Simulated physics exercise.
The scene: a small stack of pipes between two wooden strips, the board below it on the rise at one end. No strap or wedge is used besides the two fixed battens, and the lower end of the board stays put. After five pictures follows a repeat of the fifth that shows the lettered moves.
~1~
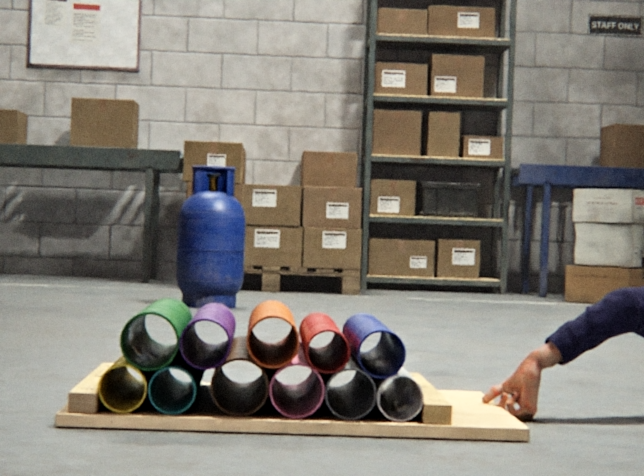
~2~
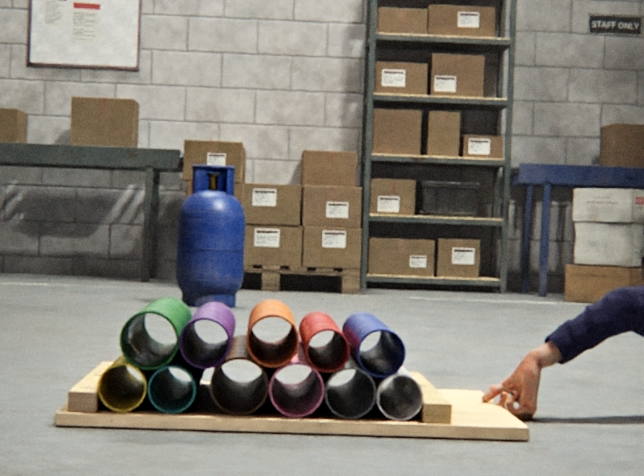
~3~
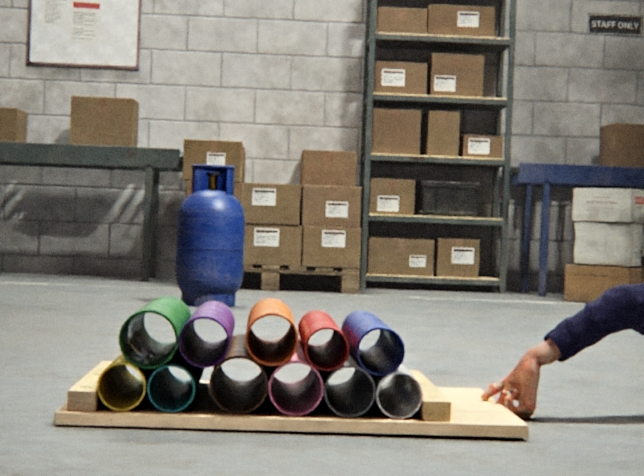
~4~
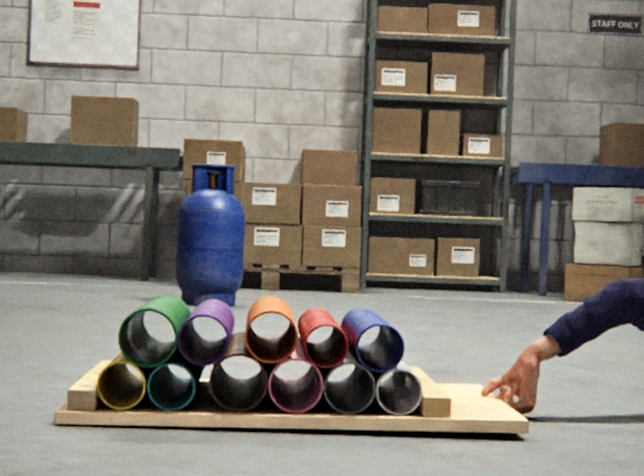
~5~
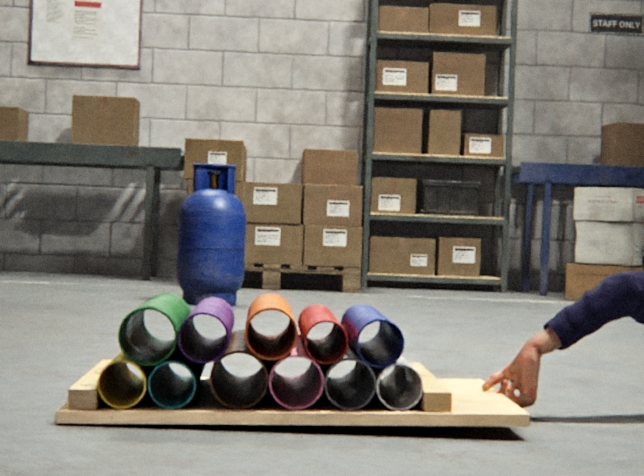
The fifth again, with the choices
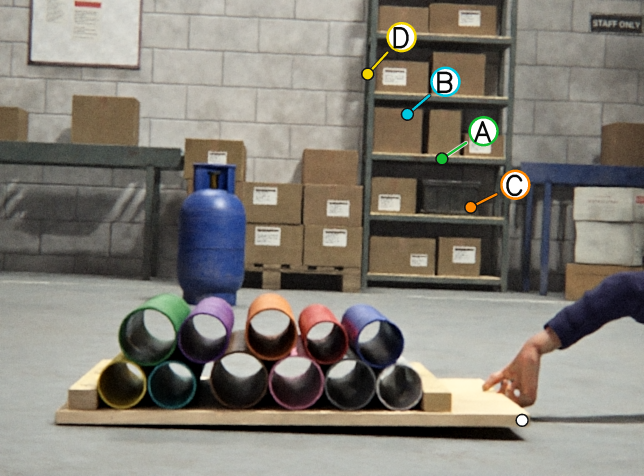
A hand at the right held the end of a wooden board and raised it very slightly, while the stack of colourful pipes between two wooden strips stayed in place, barely shifting.
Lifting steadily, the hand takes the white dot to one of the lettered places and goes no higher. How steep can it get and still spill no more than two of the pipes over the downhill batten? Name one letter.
The last mark within the limit is C.
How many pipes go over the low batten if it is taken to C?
The count is two.
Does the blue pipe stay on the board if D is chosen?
No, with D.
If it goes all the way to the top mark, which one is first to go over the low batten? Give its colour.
The green one.
On the marked copy, A at (442, 159); B at (408, 114); C at (471, 207); D at (368, 74); the white dot at (522, 420).
Following C. Soon after the start, board at 17°.
Later, board at 29°.
In the end, board at 29°, two over the low batten (green, purple).
As for the rest, A five over the low batten; B five over the low batten; D five over the low batten.
